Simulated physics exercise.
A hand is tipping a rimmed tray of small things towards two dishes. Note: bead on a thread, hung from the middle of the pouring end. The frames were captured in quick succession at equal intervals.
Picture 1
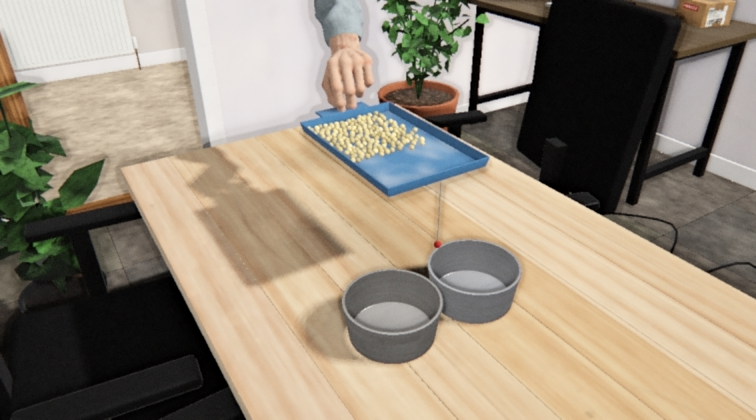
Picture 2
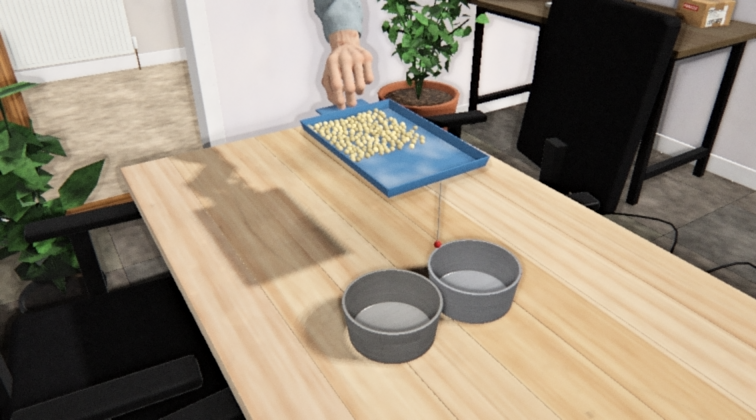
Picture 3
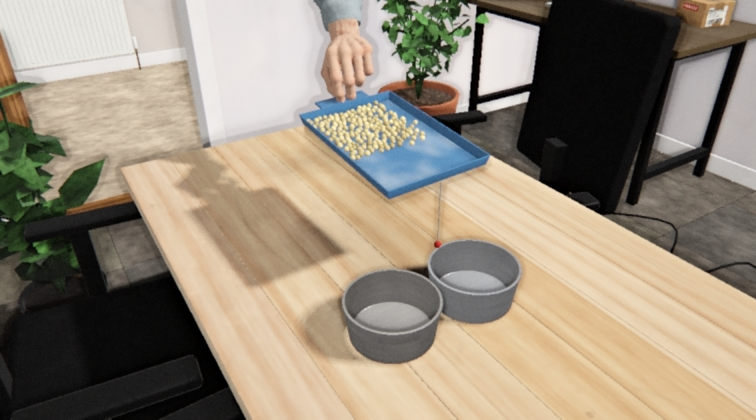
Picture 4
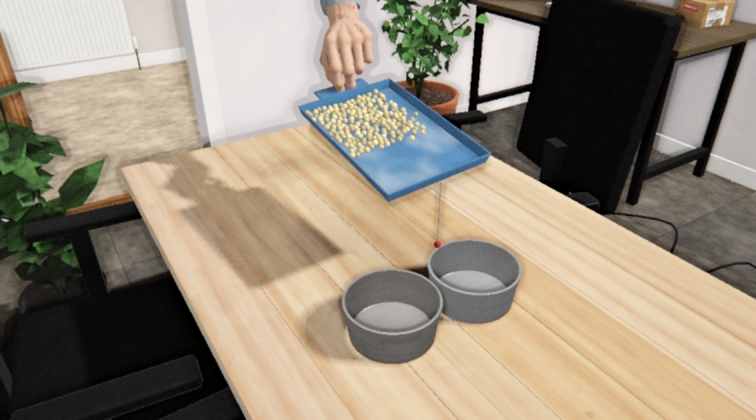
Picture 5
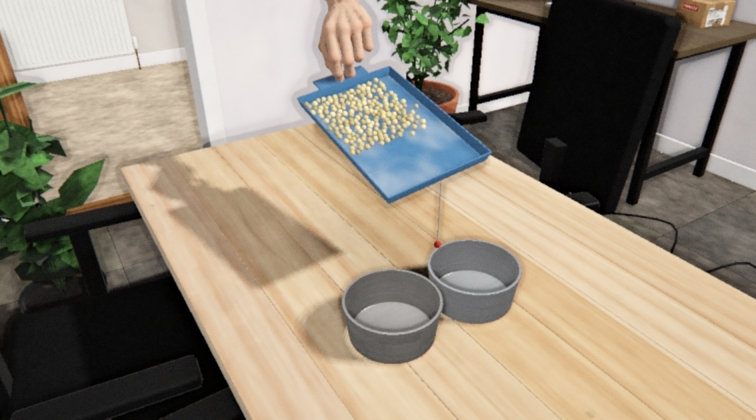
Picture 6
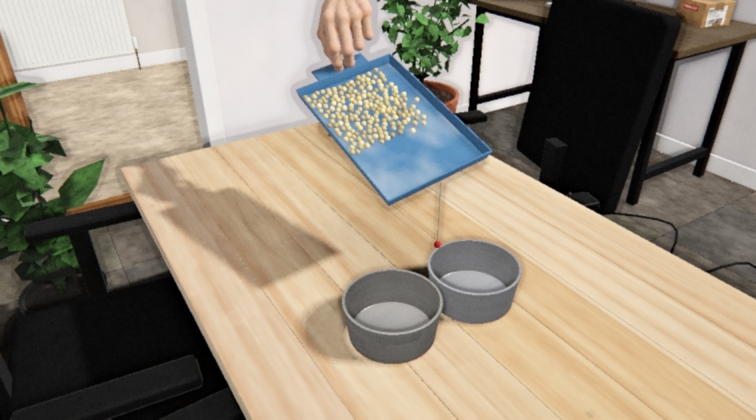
A hand at the top holds a blue rimmed tray of pale yellow soya beans above a light wooden table, seen from above at an angle in a room with green plants and black chairs. Two round grey dishes sit side by side below, near a red bead on a thread. The hand gradually raises the tray's back end, its front left corner dipping slightly, while the camera stays still.
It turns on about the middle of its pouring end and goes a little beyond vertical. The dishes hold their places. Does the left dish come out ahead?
Yes.
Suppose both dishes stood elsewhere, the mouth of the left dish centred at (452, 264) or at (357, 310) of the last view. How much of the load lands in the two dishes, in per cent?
First case 10 in a hundred, second case 60 in a hundred.
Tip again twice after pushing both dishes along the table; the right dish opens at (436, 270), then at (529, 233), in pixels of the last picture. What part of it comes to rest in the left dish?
You'd end up with around 20 per cent and then around 10 per cent.
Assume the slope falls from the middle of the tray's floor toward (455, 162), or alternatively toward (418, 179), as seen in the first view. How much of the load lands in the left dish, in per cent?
Shares: 0 %, then 60 %.
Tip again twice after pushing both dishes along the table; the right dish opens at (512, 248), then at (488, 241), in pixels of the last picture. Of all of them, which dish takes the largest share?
The first time it's the left-side dish, the second time it's the left-side dish.
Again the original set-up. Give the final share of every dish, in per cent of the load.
Per cent held at the end: Left dish 70, right dish 0.
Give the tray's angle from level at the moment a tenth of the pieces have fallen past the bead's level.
About 65°.
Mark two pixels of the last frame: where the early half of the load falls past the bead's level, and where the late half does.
First roughly (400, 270), then roughly (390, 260).
Shortly afterwards, tray tipped steeply; the bulk on the tray; a little in the left dish; near a quarter in the air.
Next, tray tipped right over; near a quarter on the tray; near two thirds in the left dish; only a few in the right dish; a little outside both; a little in the air.
Some moments later, tray tipped past a quarter turn; near two thirds in the left dish; a little in the right dish; near a quarter outside both.
In the end, tray tipped past a quarter turn; near two thirds in the left dish; a little in the right dish; near a quarter outside both.
